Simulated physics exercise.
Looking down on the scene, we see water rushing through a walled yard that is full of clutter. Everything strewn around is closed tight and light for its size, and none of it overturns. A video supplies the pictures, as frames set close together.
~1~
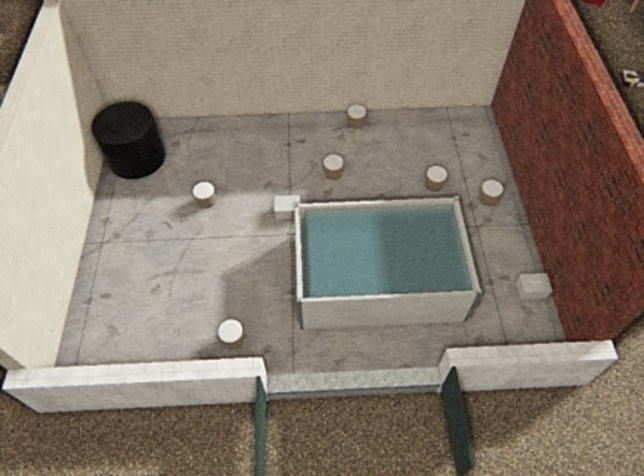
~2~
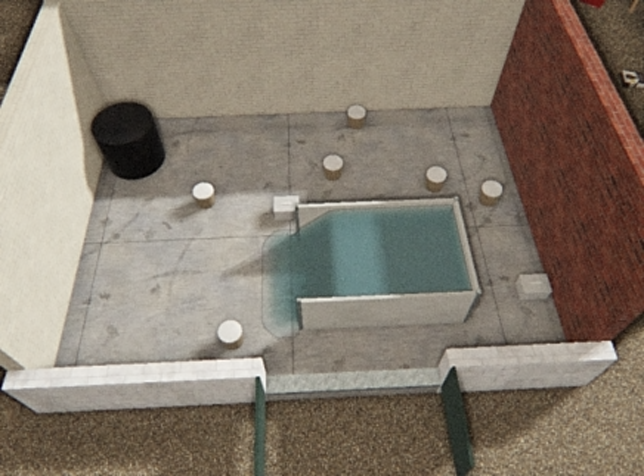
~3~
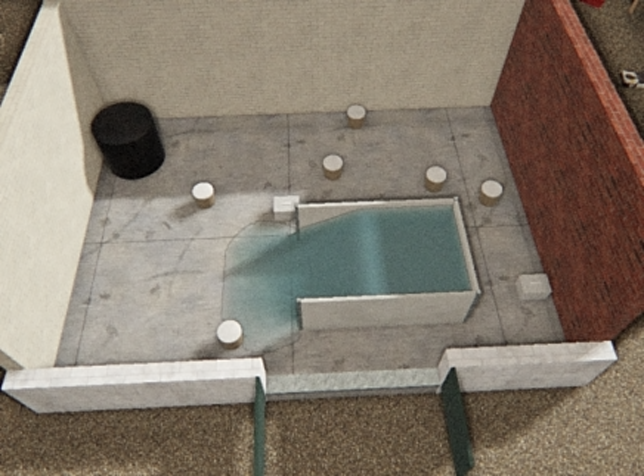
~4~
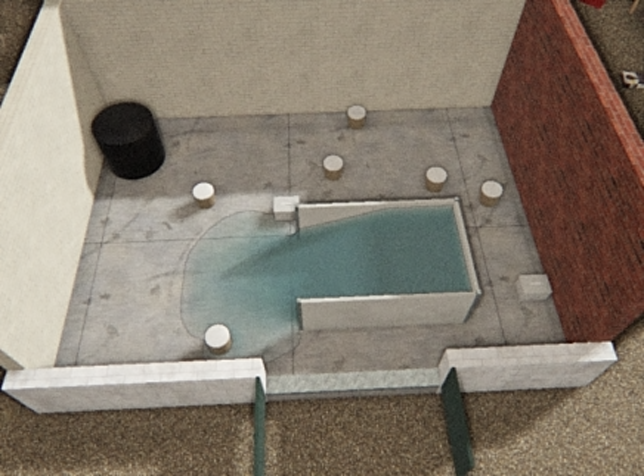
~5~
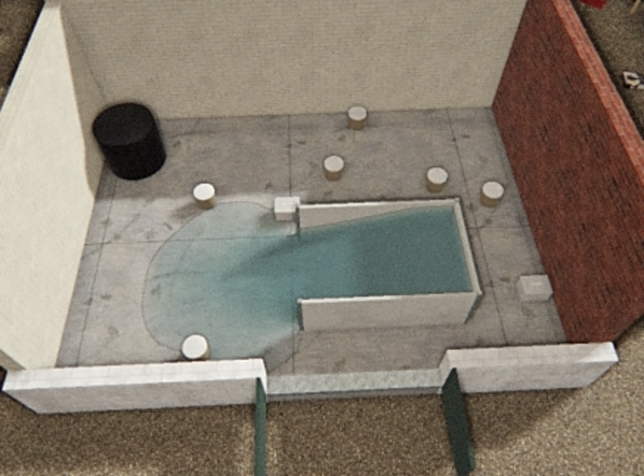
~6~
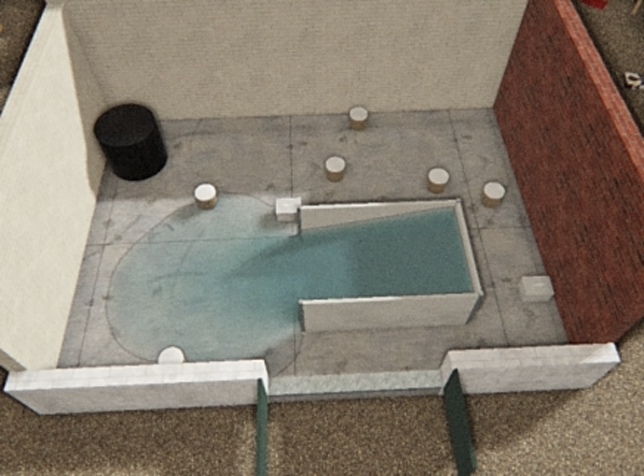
Teal water held in a white-walled tank breaks out through its open left side and spreads in a rounded sheet across the gray yard floor. As it widens, the small white-topped pail at the lower left slides left and toward the front wall, while the other pails barely move.
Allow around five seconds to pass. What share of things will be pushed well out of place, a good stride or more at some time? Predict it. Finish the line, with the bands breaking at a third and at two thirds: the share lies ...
The share lies between a third and two thirds.
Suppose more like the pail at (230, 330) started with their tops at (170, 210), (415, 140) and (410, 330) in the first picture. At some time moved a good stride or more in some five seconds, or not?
First driven off, second remains in place, third remains in place.
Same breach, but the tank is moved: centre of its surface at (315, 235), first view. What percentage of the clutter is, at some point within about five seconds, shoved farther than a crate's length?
About 60 %.
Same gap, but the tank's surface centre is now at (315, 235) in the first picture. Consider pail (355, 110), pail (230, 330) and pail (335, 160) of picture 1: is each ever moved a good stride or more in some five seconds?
The three, one by one: Past that mark, past that mark and past that mark.
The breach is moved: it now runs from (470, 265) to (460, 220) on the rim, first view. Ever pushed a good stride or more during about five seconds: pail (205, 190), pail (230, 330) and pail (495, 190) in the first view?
Lab note - in sequence: Did not travel far; travelled far enough; travelled far enough.
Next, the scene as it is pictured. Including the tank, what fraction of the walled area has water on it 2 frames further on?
I'd put it at around 40 in a hundred.
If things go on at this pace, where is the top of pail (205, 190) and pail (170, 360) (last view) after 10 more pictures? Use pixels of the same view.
Estimated positions: (179, 132) and (48, 332), approximately.
A moment on, 1 of 8 are well off their spots; 1 afloat.
Next, 2 of 8 are well off their spots; 2 afloat.
Later, 2 of 8 are well off their spots; 2 afloat.
In the end, 5 of 8 are well off their spots, and 5 have been at some point; 2 afloat.
